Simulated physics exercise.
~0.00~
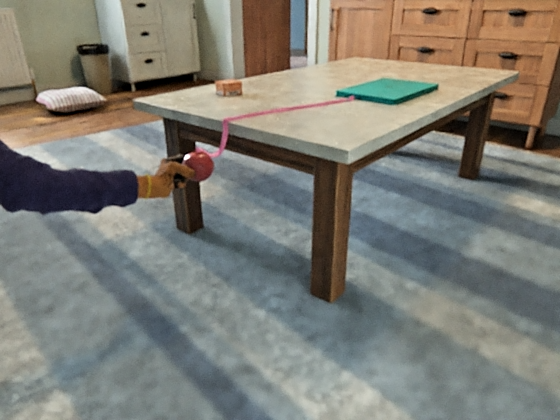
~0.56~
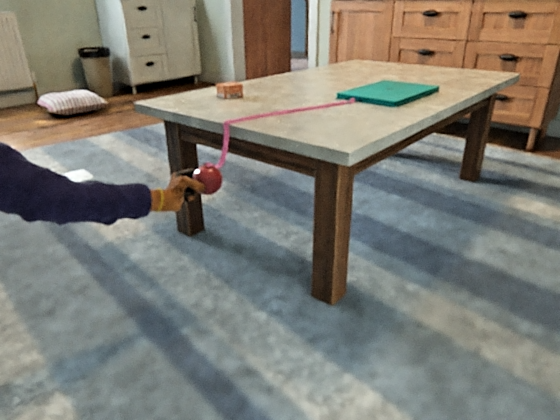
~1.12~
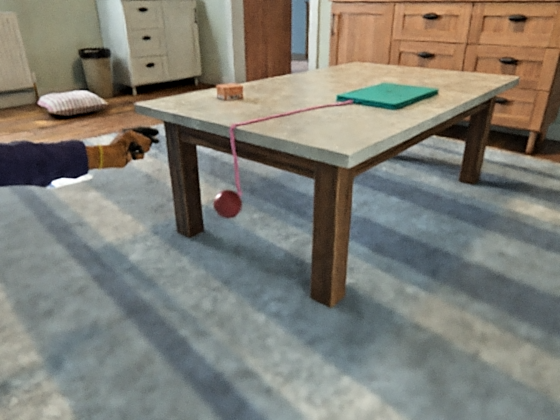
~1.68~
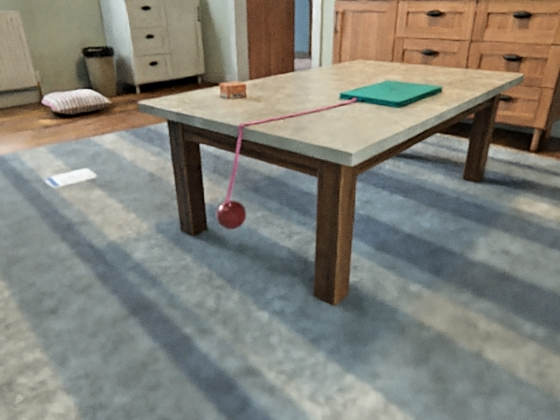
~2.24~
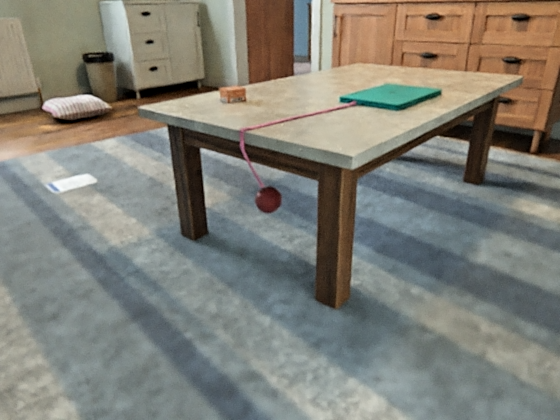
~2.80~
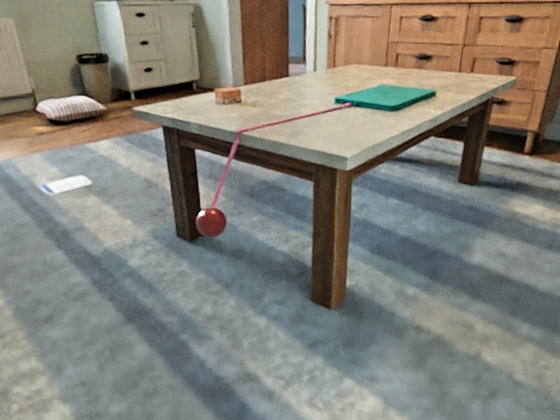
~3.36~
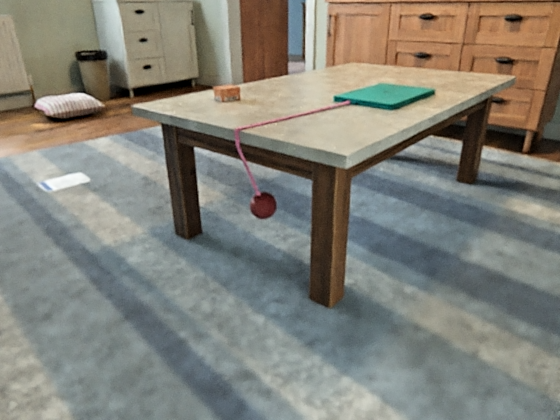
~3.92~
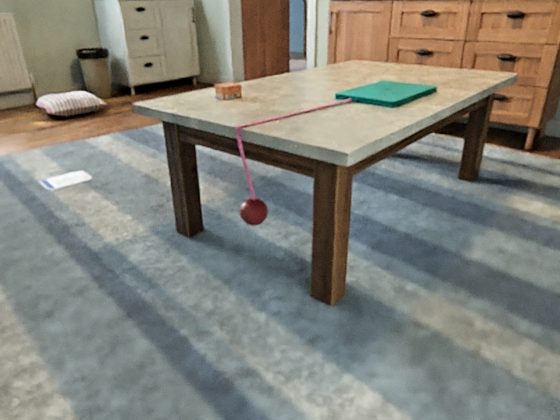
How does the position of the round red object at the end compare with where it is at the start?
At the start it is held in the hand beside the table's left end, and by the end it is lower and further to the right, hanging from the ribbon below the near edge of the table.
